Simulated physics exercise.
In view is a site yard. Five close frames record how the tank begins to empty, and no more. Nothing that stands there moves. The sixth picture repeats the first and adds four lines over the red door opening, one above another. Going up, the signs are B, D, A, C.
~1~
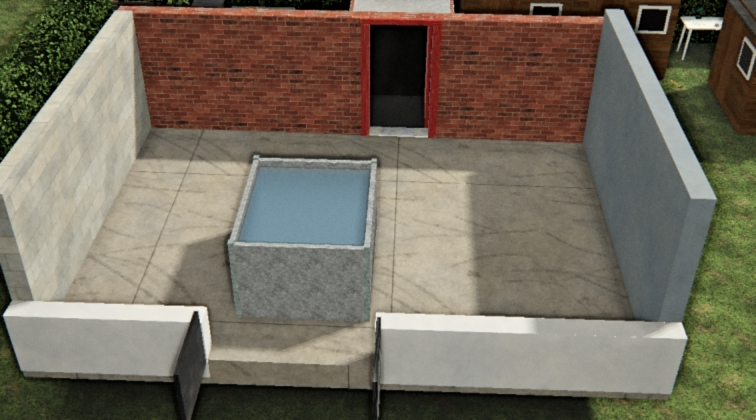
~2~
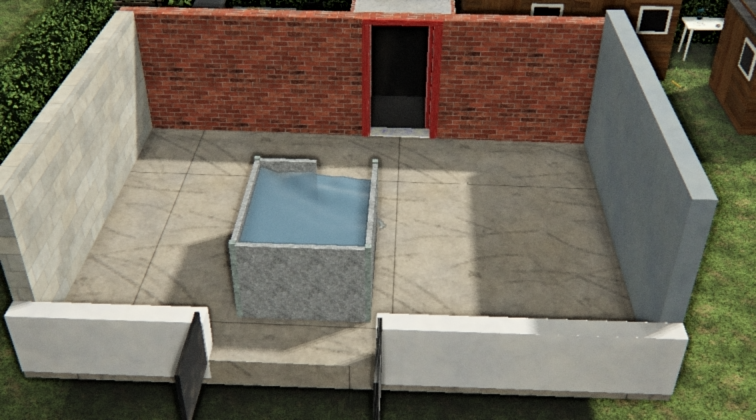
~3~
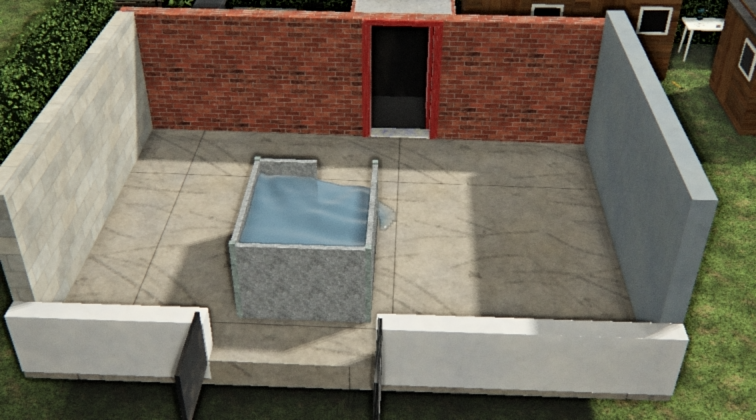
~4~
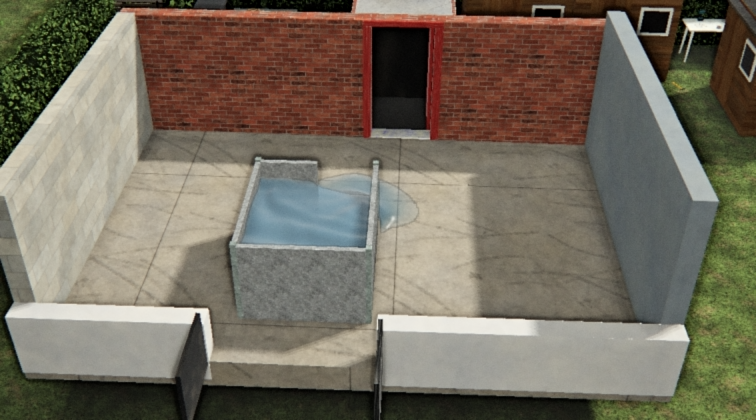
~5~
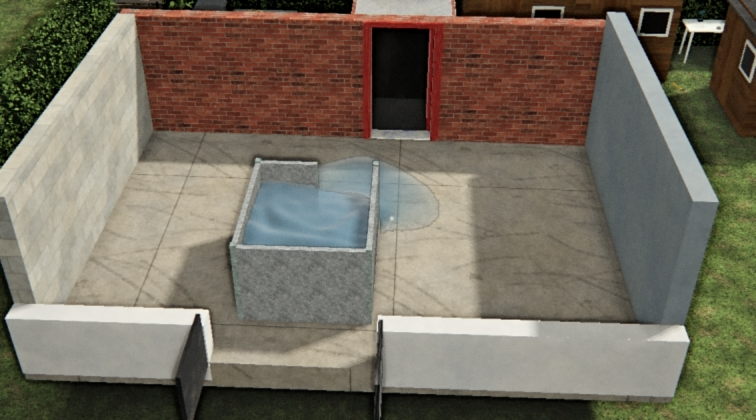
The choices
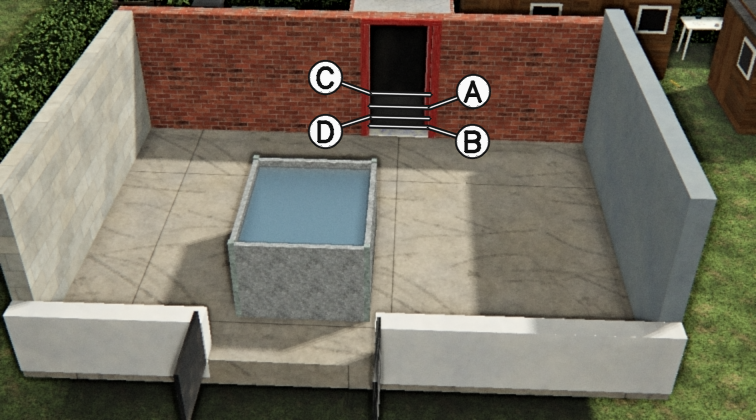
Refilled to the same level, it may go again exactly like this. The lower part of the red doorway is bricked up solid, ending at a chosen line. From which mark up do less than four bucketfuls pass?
D will do.
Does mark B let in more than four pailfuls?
Yes, that goes wrong.
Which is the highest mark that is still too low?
That is mark B.
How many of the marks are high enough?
Three of the four.
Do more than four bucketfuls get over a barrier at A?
No, not at all.
In white, A at (399, 106); B at (399, 126); C at (400, 94); D at (399, 117); from the bottom up B, D, A, C.
If A is chosen, nothing gets over.
If B is chosen, some 15 bucketfuls get in.
If C is chosen, nothing gets over.
If D is chosen, a bucket or two gets in.
